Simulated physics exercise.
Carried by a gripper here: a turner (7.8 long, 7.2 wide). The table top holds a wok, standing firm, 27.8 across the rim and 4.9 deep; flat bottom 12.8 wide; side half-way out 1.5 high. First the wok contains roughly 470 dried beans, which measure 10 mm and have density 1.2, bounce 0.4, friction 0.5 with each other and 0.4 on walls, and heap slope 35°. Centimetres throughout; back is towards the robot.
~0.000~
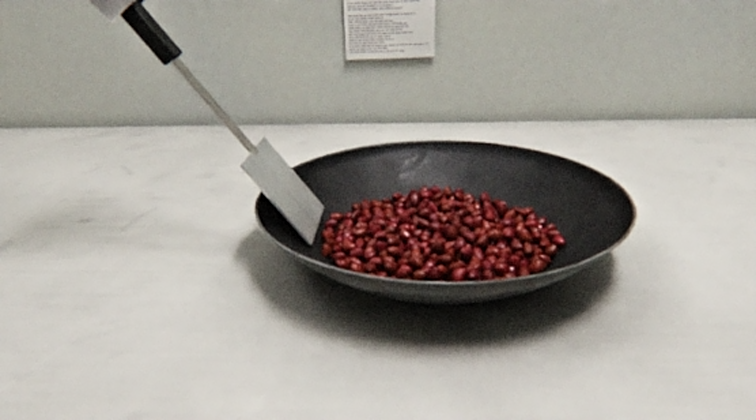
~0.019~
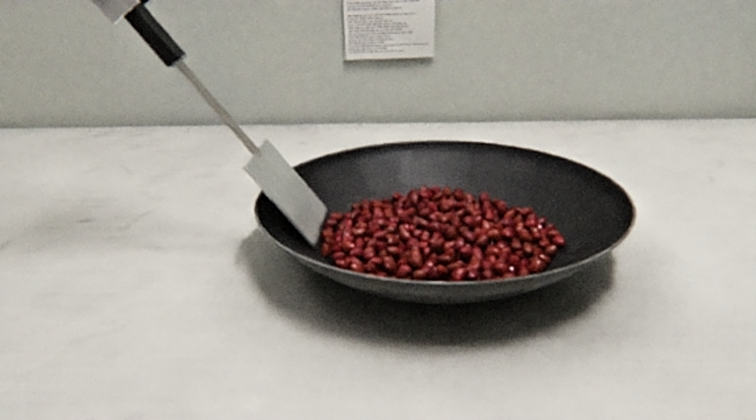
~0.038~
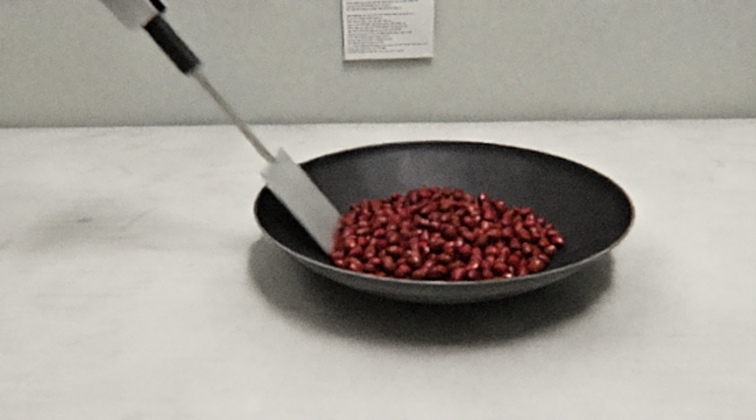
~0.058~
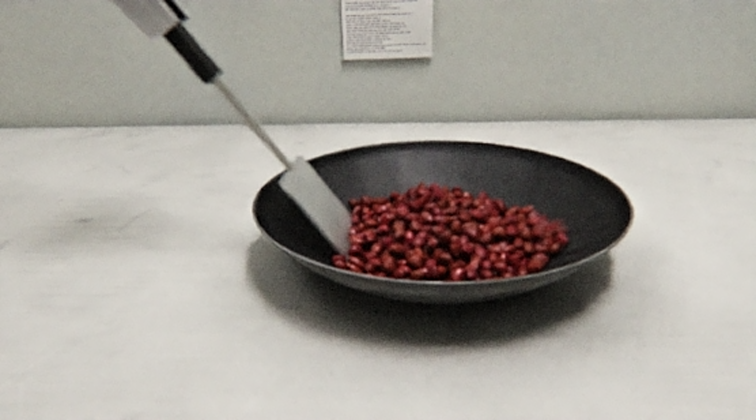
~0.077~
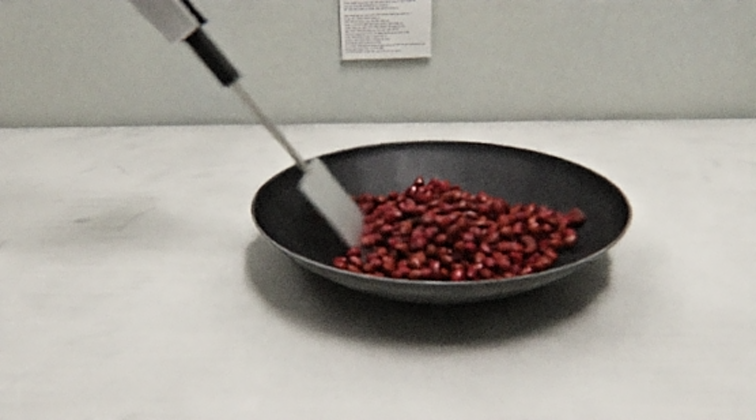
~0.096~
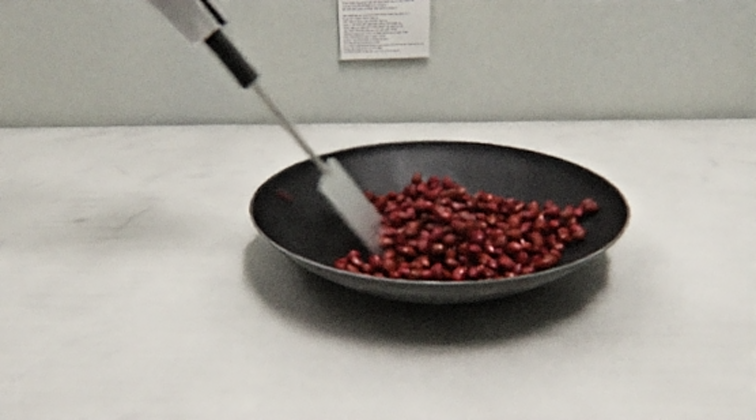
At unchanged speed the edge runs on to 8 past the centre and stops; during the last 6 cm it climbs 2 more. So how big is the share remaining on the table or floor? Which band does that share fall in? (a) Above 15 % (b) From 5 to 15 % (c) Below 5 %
The answer is b.
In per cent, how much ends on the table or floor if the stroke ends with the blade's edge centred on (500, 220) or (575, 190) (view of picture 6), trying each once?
Respectively some 0 and 35 percent end on the table or floor.
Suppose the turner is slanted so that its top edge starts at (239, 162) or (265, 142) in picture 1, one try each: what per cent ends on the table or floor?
Roughly 5% and 10%.
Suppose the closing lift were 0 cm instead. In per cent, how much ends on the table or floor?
Roughly 10 per cent.
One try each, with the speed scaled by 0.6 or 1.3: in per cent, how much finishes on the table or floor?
Around 5 per cent and around 15 per cent.
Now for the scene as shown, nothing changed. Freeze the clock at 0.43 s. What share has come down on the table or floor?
I'd put it at around 8 per cent.
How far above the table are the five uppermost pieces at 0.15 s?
Height: Approx. 6 cm.
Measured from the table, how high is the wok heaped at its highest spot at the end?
About 5.5 cm above the table.
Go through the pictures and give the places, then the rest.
Turner top edge at (252, 150), sloping 54°; upper third of the load around (436, 230), from x 325 to 560, top at y 190; 473 in the wok, in the first picture.
Turner top edge at (255, 152), sloping 54°; upper third of the load around (436, 230), from x 325 to 560, top at y 190, in the second picture.
Turner top edge at (271, 160), sloping 54°; upper third of the load around (432, 229), from x 335 to 555, top at y 190, in the third picture.
Turner top edge at (290, 167), sloping 54°; upper third of the load around (434, 227), from x 340 to 560, top at y 190, in the fourth picture.
Turner top edge at (308, 171), sloping 54°; upper third of the load around (446, 222), from x 320 to 575, top at y 185, in the fifth picture.
Turner top edge at (326, 172), sloping 54°; upper third of the load around (461, 220), from x 285 to 590, top at y 180; 473 in the wok, in the sixth picture.
By 0.15 s, sloping 54°, highest piece 8 above the table; 472 in the wok, 1 on the blade or in flight.
By 0.20 s, sloping 54°, highest piece 9 above the table; 472 in the wok, 1 on the blade or in flight.
By 0.43 s, sloping 54°, highest piece 6 above the table; 431 in the wok, 38 on the table or floor, 4 on the blade or in flight.
By 1.48 s, sloping 54°, highest piece 6 above the table; 430 in the wok, 43 on the table or floor.
Final count, 430 in the wok, 43 on the table or floor. That is 9 % on the table or floor.
